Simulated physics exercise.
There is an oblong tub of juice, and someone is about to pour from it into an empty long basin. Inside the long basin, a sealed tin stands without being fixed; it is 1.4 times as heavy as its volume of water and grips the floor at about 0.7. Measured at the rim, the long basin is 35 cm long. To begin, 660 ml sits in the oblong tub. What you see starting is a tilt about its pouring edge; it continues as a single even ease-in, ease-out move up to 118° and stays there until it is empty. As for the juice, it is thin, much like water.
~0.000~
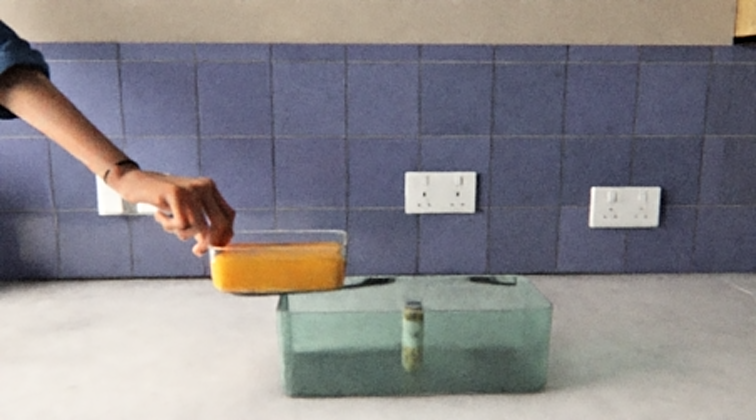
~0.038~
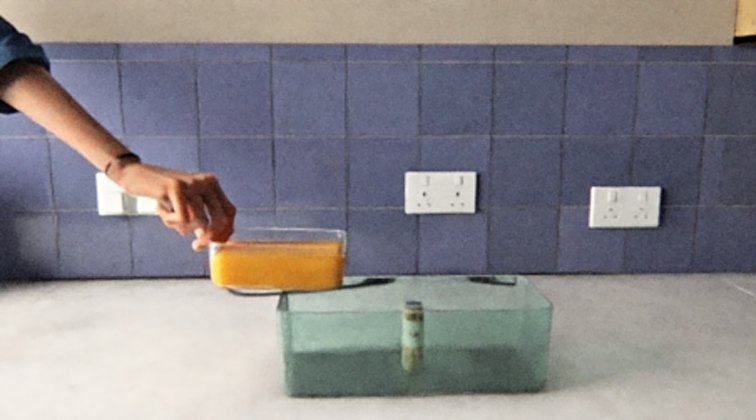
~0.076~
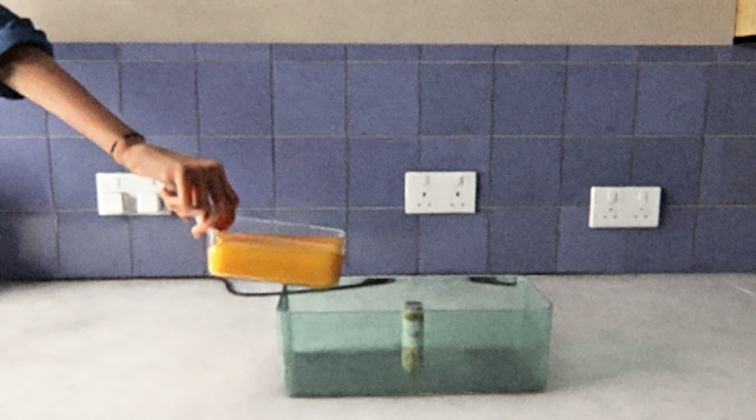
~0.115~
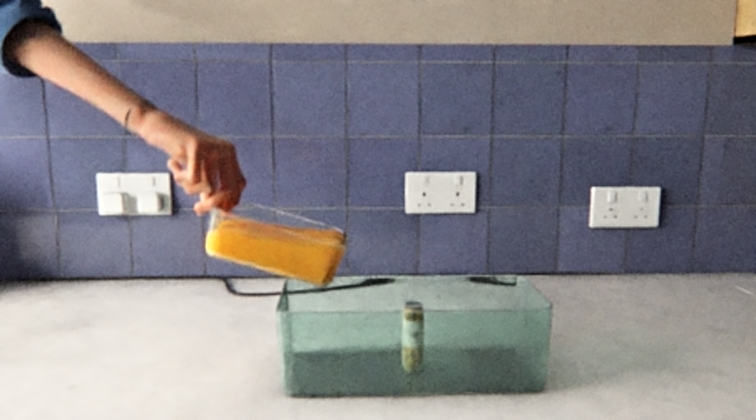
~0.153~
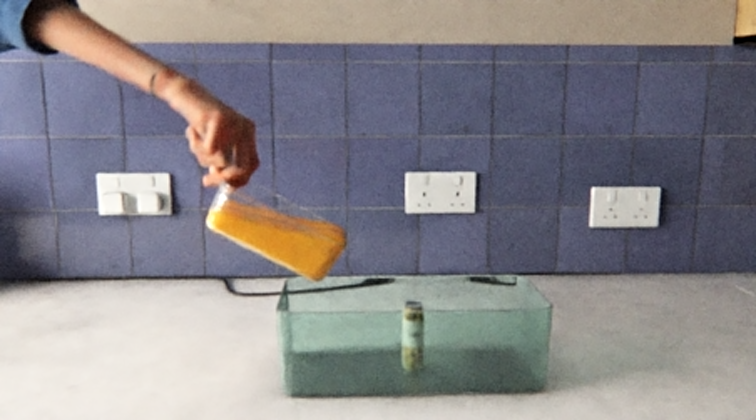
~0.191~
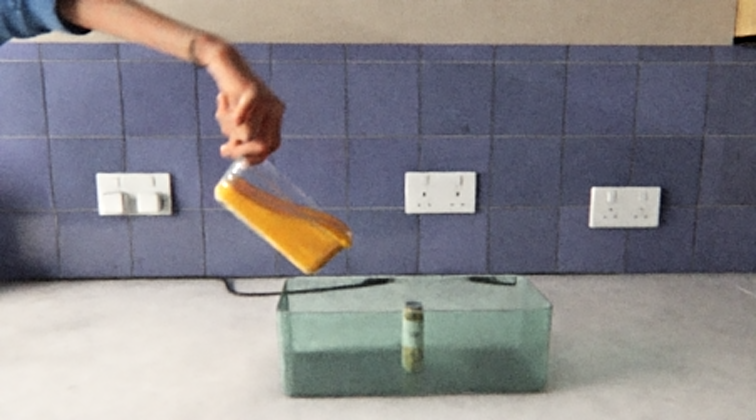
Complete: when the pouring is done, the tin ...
... is still on its feet.
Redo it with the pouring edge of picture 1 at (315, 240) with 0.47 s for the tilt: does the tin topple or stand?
After that, the tin overturns.
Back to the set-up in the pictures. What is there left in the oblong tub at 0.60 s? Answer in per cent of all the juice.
0 per cent or thereabouts.
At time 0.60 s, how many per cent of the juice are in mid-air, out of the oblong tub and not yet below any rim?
I'd put it at about 3 per cent of the liquid.
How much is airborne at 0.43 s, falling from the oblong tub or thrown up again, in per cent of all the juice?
Around 60 percent.
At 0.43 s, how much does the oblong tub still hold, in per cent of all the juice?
Near 14 in a hundred.
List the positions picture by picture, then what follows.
In the first frame, it leans 0°; its right rim is at (347, 240); the juice meets the walls at (219, 251) and (344, 250); the long basin's rim runs from (282, 295) to (539, 292); the tin's top is at (413, 307).
In the second frame, it leans 2°; its right rim is at (346, 240); the juice meets the walls at (218, 249) and (344, 248).
In the third frame, it leans 7°; its right rim is at (346, 240); the juice meets the walls at (217, 241) and (344, 243).
In the fourth frame, it leans 17°; its right rim is at (346, 240); the juice meets the walls at (216, 226) and (345, 237).
In the fifth frame, it leans 28°; its right rim is at (345, 241); the juice meets the walls at (217, 204) and (337, 228); 2 per cent is over the edge.
In the sixth frame, it leans 42°; its right rim is at (345, 241); the juice meets the walls at (225, 179) and (330, 218); 5 per cent is over the edge.
Then, 0.43 s in, the tilt is 115° and 15 per cent is still to pour; the tin stands where it began.
Then, 0.60 s in, the tilt is 118° and 0 per cent is still to pour; the tin stands where it began.
Then, 0.77 s in, the tilt is 118° and 0 per cent is still to pour; the tin stands where it began.
Then, 0.97 s in, the tilt is 118° and 0 per cent is still to pour; the tin stands where it began.
Finally, the tin stands where it began.
